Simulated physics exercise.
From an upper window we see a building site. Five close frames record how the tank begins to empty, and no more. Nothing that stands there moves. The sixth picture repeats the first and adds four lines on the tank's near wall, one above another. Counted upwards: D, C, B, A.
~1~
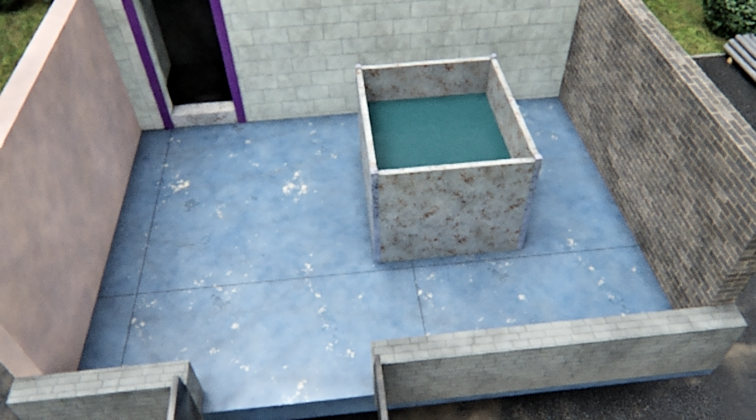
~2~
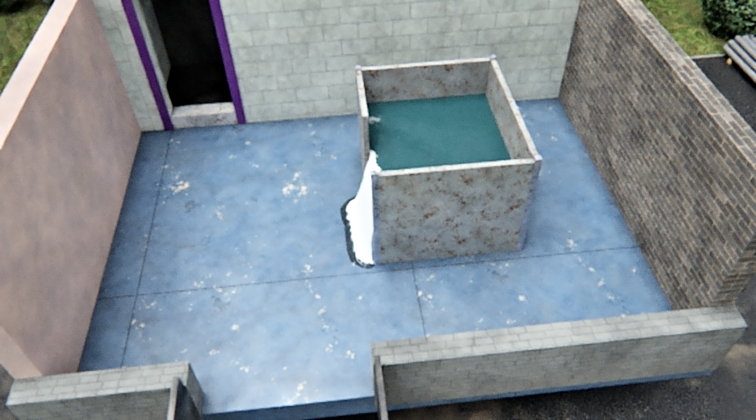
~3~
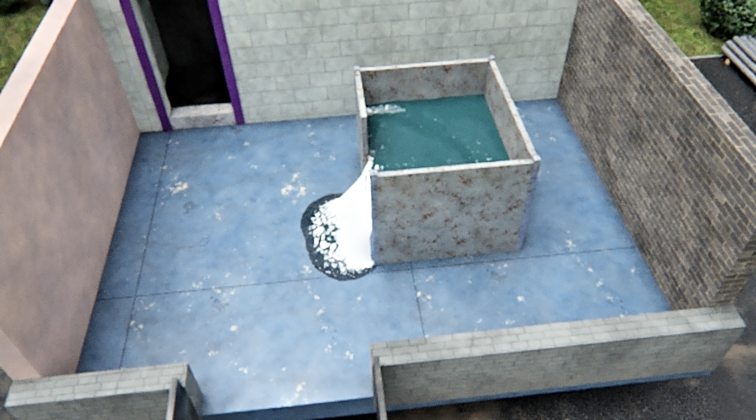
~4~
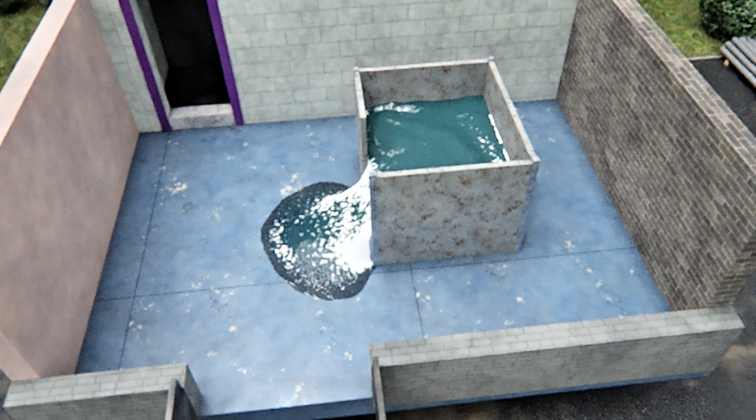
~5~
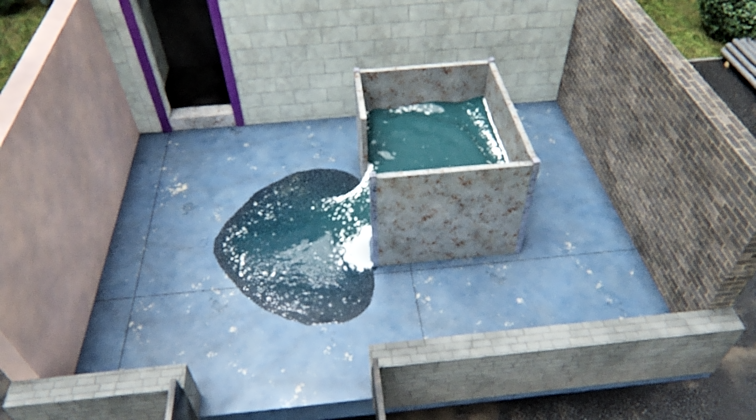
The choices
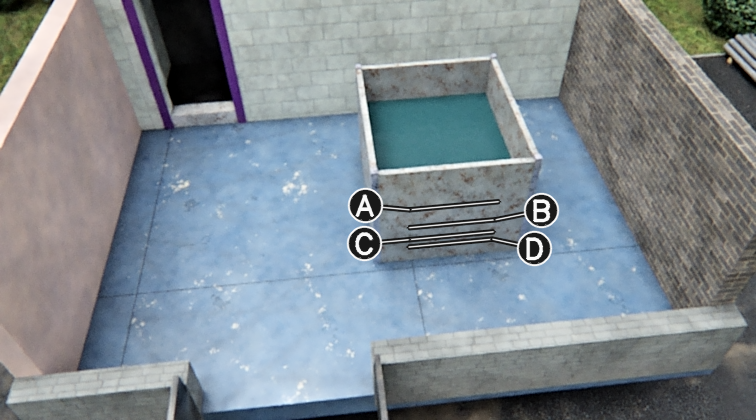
At a building site, water pours from a tank's left side and spreads across the ground.
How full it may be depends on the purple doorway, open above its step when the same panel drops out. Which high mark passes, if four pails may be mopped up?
Choose A.
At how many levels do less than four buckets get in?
All four.
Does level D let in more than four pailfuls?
No.
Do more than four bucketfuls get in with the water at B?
No, not at all.
In white, A at (454, 205); B at (452, 223); C at (451, 235); D at (450, 243); from the bottom up D, C, B, A.
With A, a splash gets over, under a bucket.
With B, nothing gets over.
With C, nothing gets over.
With D, nothing gets over.
